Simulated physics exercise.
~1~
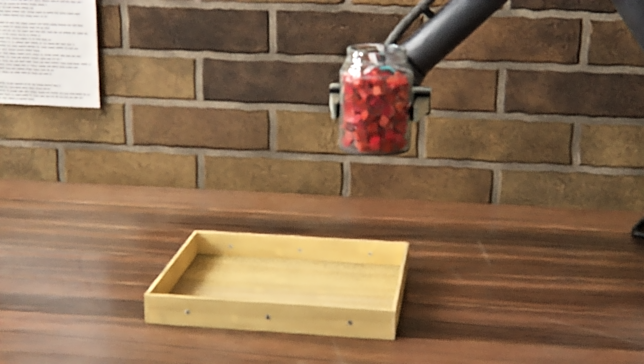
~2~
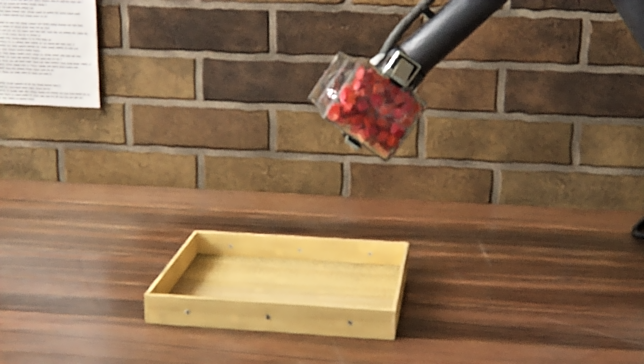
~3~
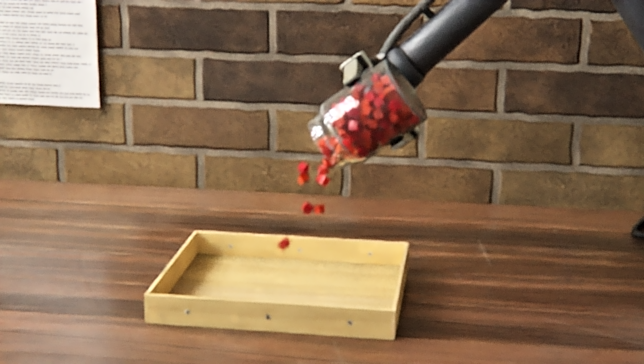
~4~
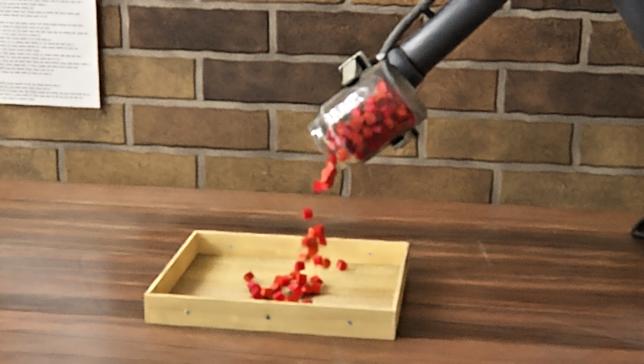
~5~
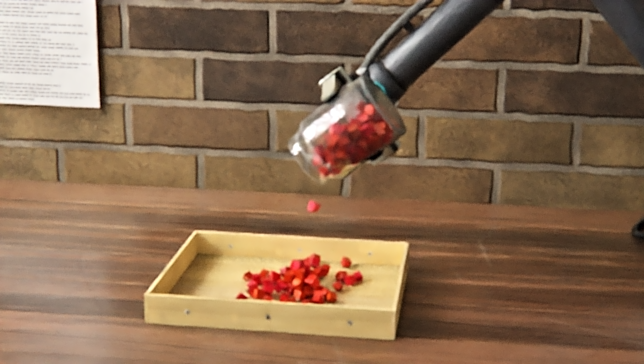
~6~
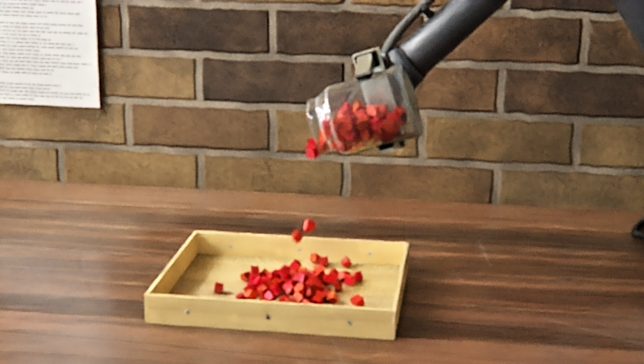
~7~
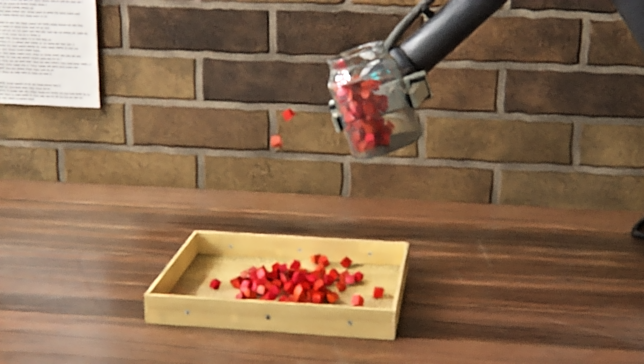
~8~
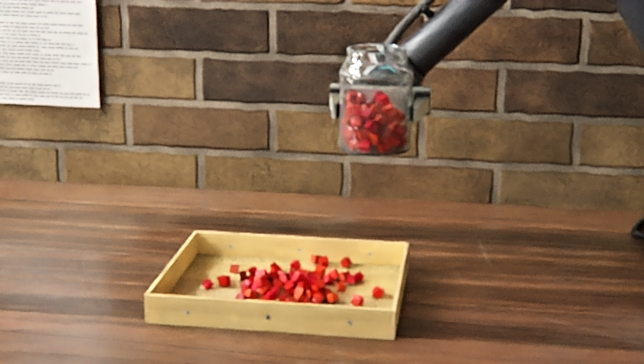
On a wooden table, a robot arm tips a jar, spilling some red pieces into a tray.
